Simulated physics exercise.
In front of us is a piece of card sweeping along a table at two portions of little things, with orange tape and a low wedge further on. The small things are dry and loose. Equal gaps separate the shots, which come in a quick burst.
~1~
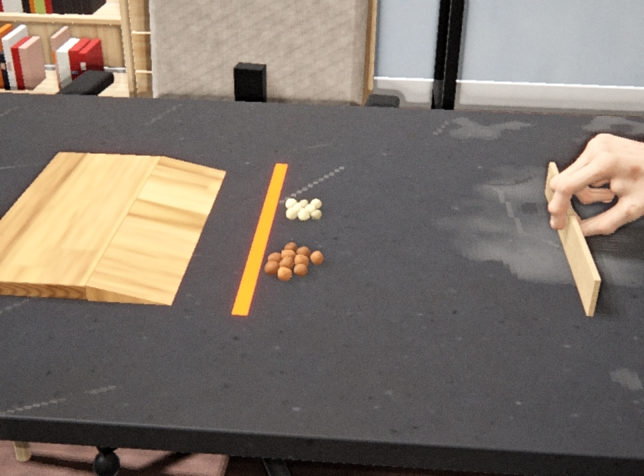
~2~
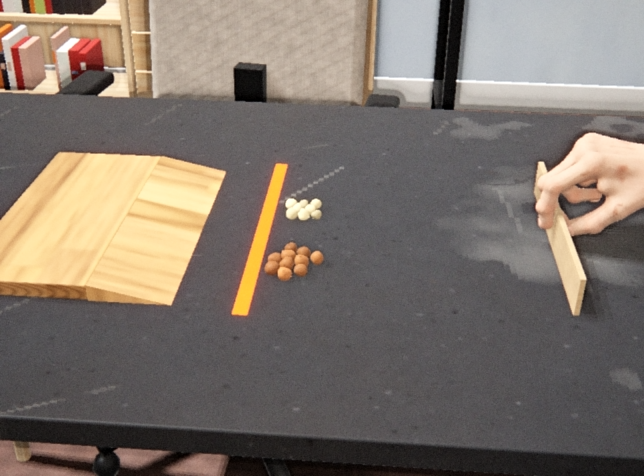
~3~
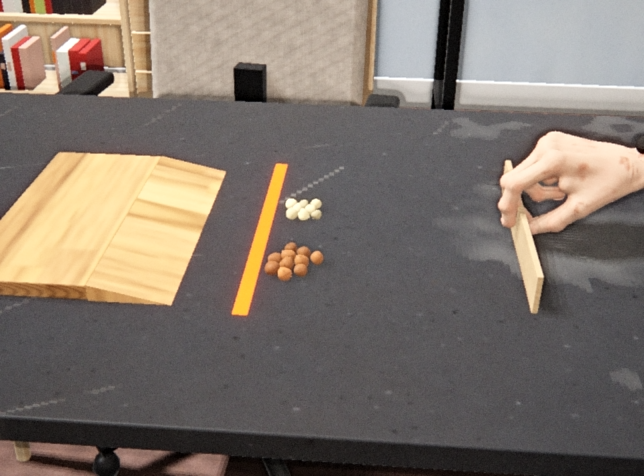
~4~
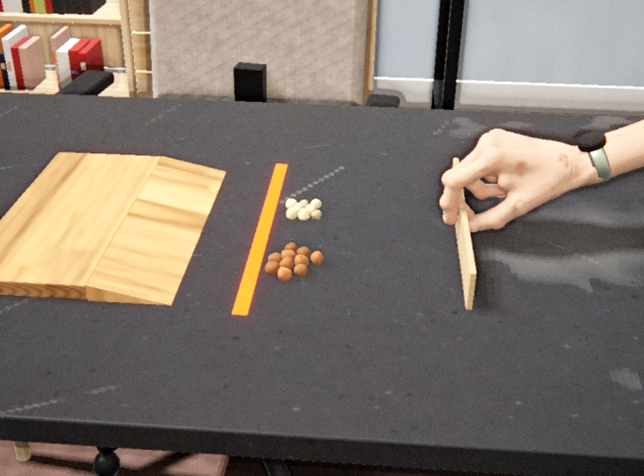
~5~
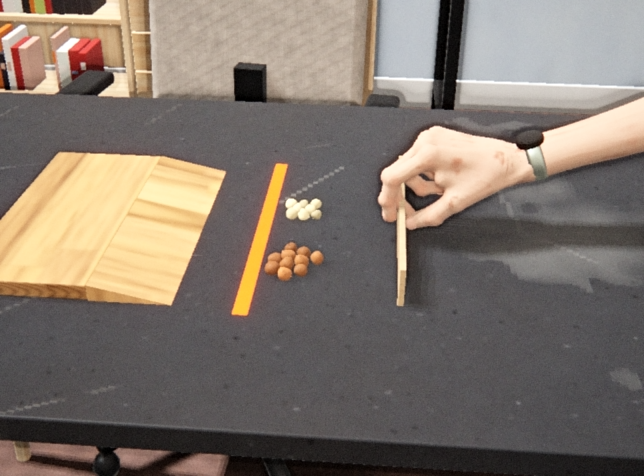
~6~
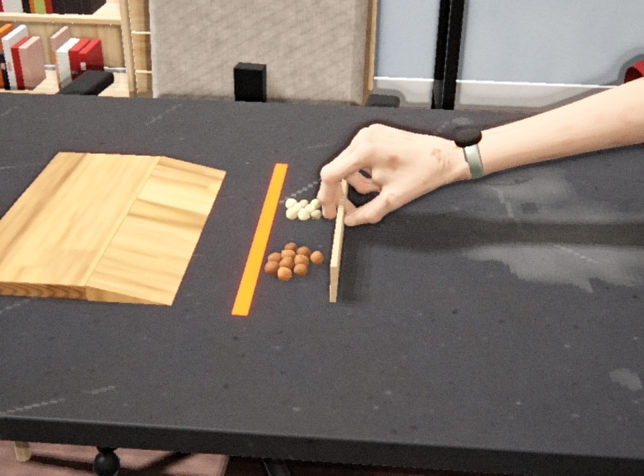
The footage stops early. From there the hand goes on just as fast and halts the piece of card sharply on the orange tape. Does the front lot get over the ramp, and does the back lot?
Front lot: Yes; back lot: Yes.
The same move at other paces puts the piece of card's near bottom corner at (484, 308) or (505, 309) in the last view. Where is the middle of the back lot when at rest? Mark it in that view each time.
First near (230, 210), then near (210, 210).
Then, 0.06 s past the last view, piece of card still moving, near (279, 200); front lot all short of the ramp; back lot all short of the ramp.
Then, 0.13 s past the last view, piece of card stopped at the orange tape; front lot about a quarter on the ramp, most short of the ramp; back lot about two thirds on the ramp, about a third short of the ramp.
Then, 0.41 s past the last view, piece of card stopped at the orange tape; front lot nearly all past the top, a small part on the ramp; back lot all past the top.
Finally, piece of card stopped at the orange tape; front lot nearly all past the top, a small part on the ramp; back lot all past the top.
